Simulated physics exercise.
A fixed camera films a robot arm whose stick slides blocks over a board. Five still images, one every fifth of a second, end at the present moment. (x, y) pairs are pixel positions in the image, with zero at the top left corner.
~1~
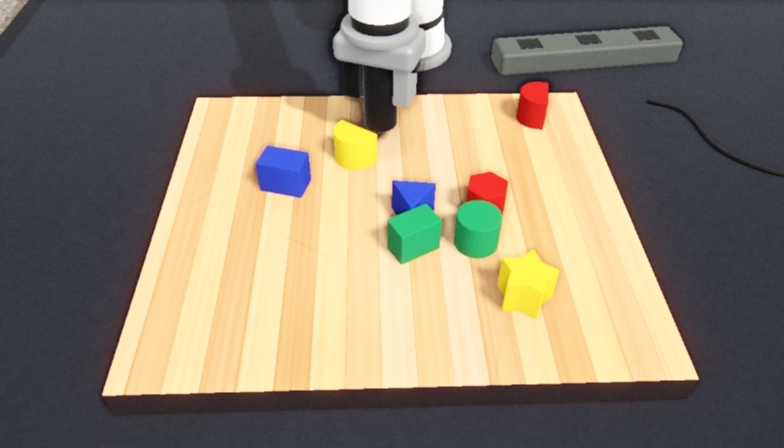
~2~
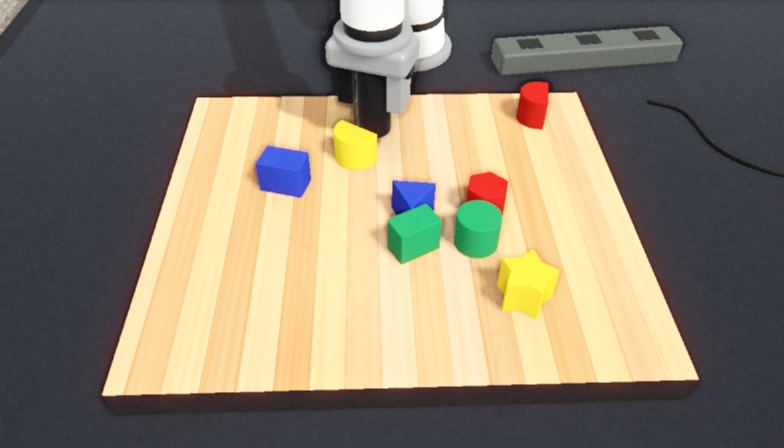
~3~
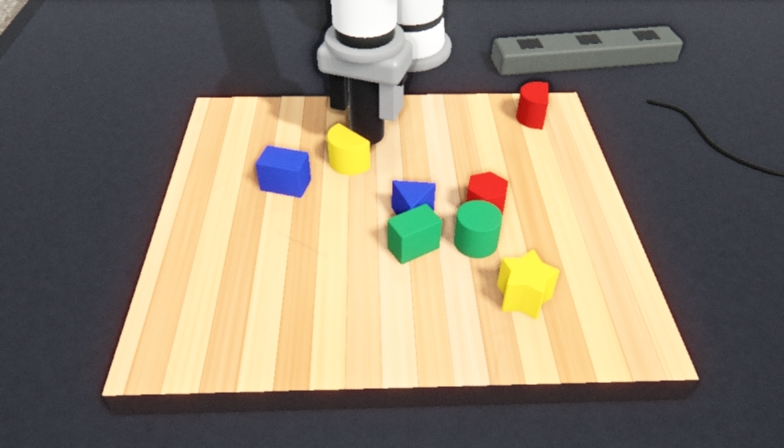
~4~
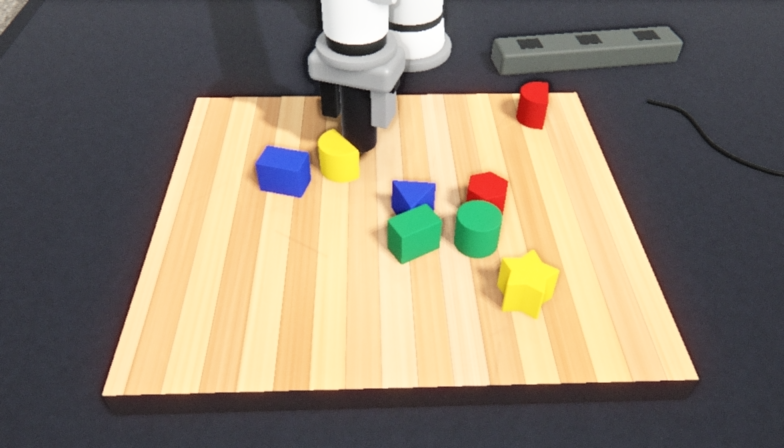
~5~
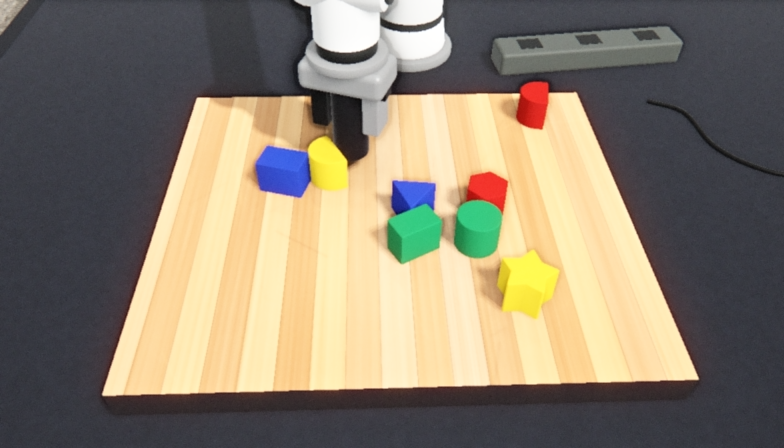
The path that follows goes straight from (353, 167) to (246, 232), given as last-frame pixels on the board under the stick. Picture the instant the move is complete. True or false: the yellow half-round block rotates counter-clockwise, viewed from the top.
This is true.
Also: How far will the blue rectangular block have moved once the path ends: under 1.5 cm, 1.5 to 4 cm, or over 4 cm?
Over 4 cm.
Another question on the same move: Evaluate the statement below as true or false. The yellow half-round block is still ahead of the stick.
That statement is accurate.
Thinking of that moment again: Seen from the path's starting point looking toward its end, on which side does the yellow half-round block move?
Leftward.
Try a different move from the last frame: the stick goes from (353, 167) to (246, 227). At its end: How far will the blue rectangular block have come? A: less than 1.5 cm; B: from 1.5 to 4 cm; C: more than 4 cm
That would be C.
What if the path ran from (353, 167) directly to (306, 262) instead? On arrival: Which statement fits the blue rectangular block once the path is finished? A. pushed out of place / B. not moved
My pick is A.
The first path, step by step. One third of the way, stick at (317, 172); blue rectangular block at (256, 168), turned 65° clockwise; yellow half-round block at (293, 175), turned 25° anticlockwise.
Two thirds of the way, stick at (281, 193); blue rectangular block at (243, 172), turned 105° clockwise; yellow half-round block at (258, 200), turned 20° anticlockwise.
At the end, stick at (243, 217); blue rectangular block at (242, 172), turned 115° clockwise; yellow half-round block at (226, 228), turned 55° anticlockwise.
